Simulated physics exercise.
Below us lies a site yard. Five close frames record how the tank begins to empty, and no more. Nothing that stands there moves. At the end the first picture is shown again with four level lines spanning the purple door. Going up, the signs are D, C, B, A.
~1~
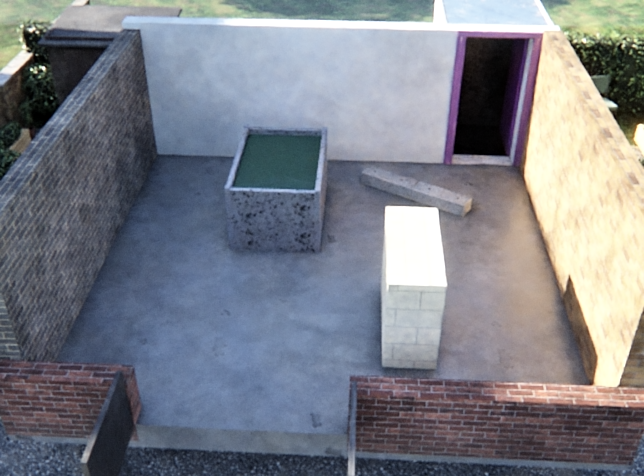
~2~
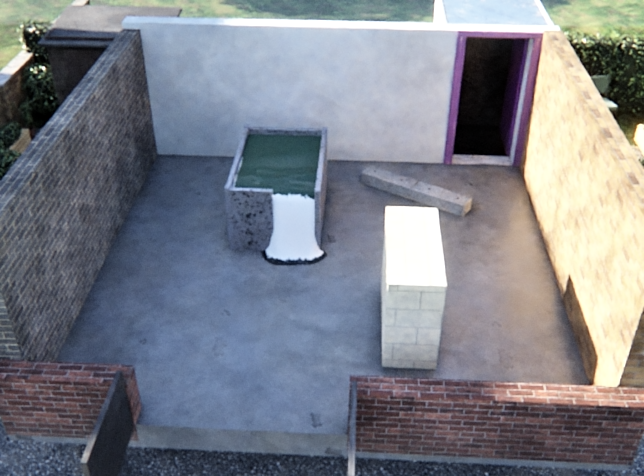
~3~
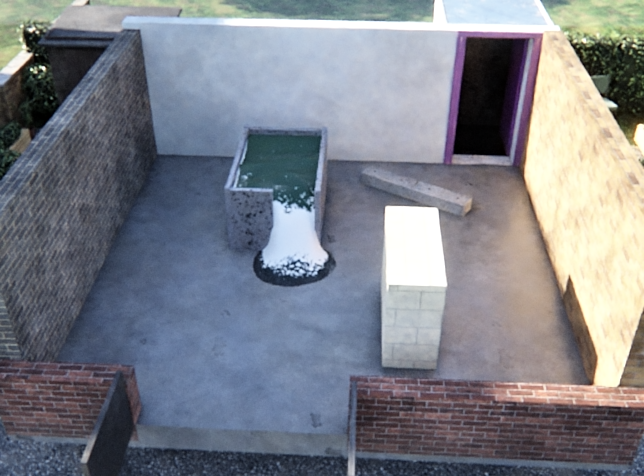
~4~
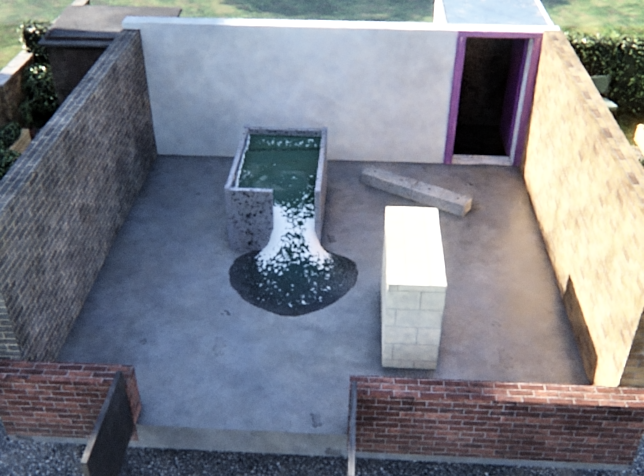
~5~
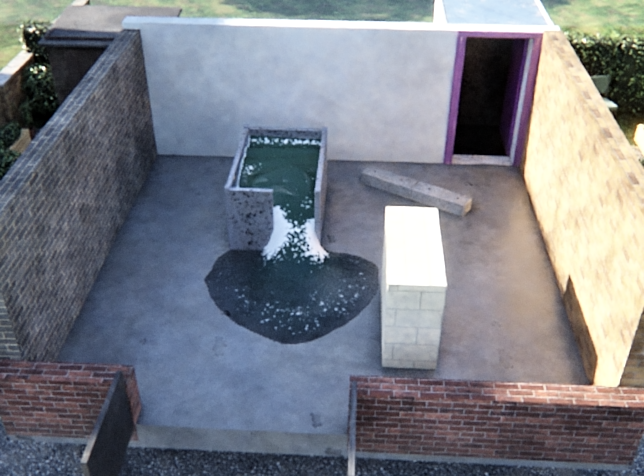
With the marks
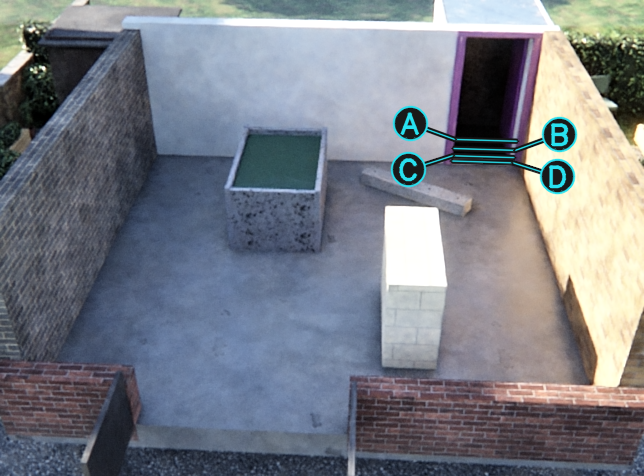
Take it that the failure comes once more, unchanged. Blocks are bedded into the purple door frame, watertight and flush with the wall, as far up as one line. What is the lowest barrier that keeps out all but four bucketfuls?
D is the one.
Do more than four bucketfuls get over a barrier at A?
No.
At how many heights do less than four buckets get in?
All four.
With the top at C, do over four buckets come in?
No, that is safe.
In cyan, A at (485, 140); B at (484, 149); C at (483, 156); D at (482, 161); from the bottom up D, C, B, A.
With A, nothing gets over.
With B, nothing gets over.
With C, nothing gets over.
With D, nothing gets over.
